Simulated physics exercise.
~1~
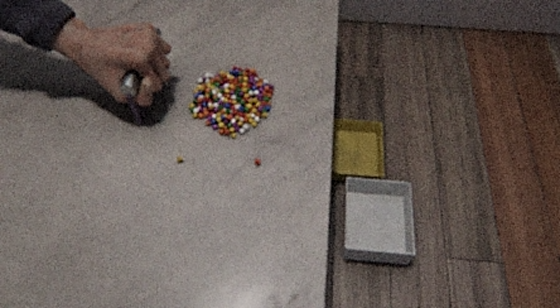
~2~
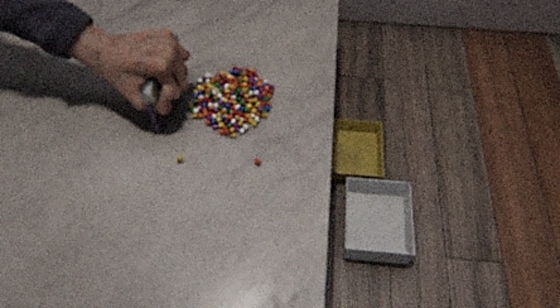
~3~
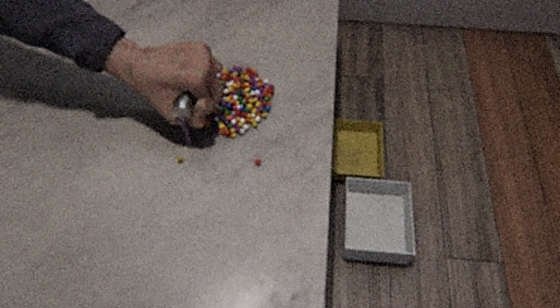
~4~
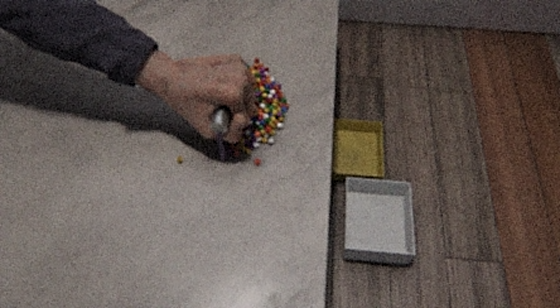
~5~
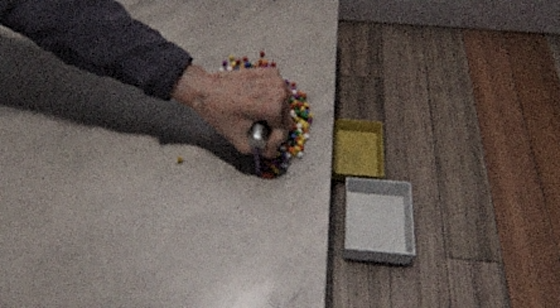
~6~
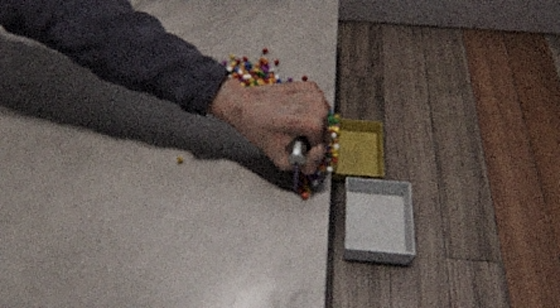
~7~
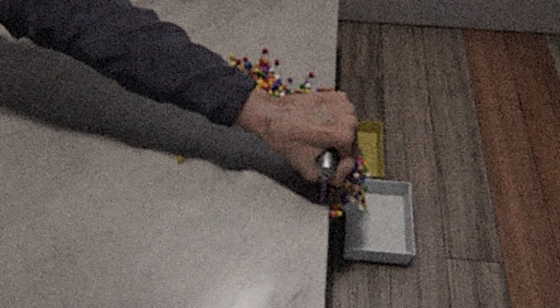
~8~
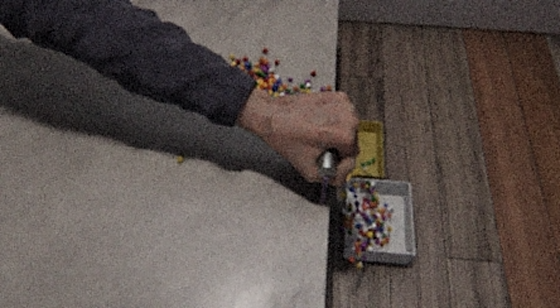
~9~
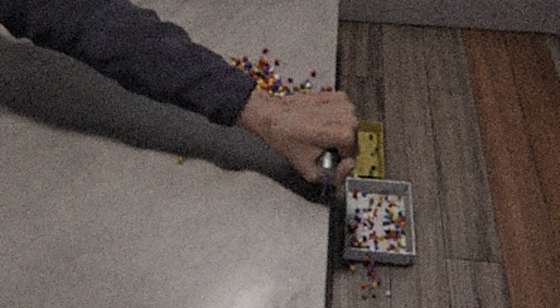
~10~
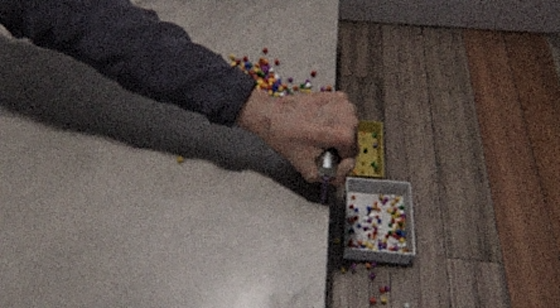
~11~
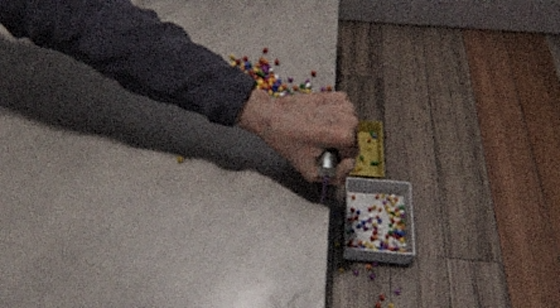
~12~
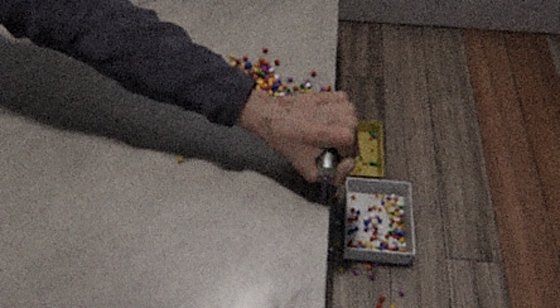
A hand holding a scraper sweeps a pile of colourful beads rightward across a pale tabletop and stops at the edge, spilling many into a white tin and a few into a yellow one, while some scatter on the wooden floor and many stay on top.
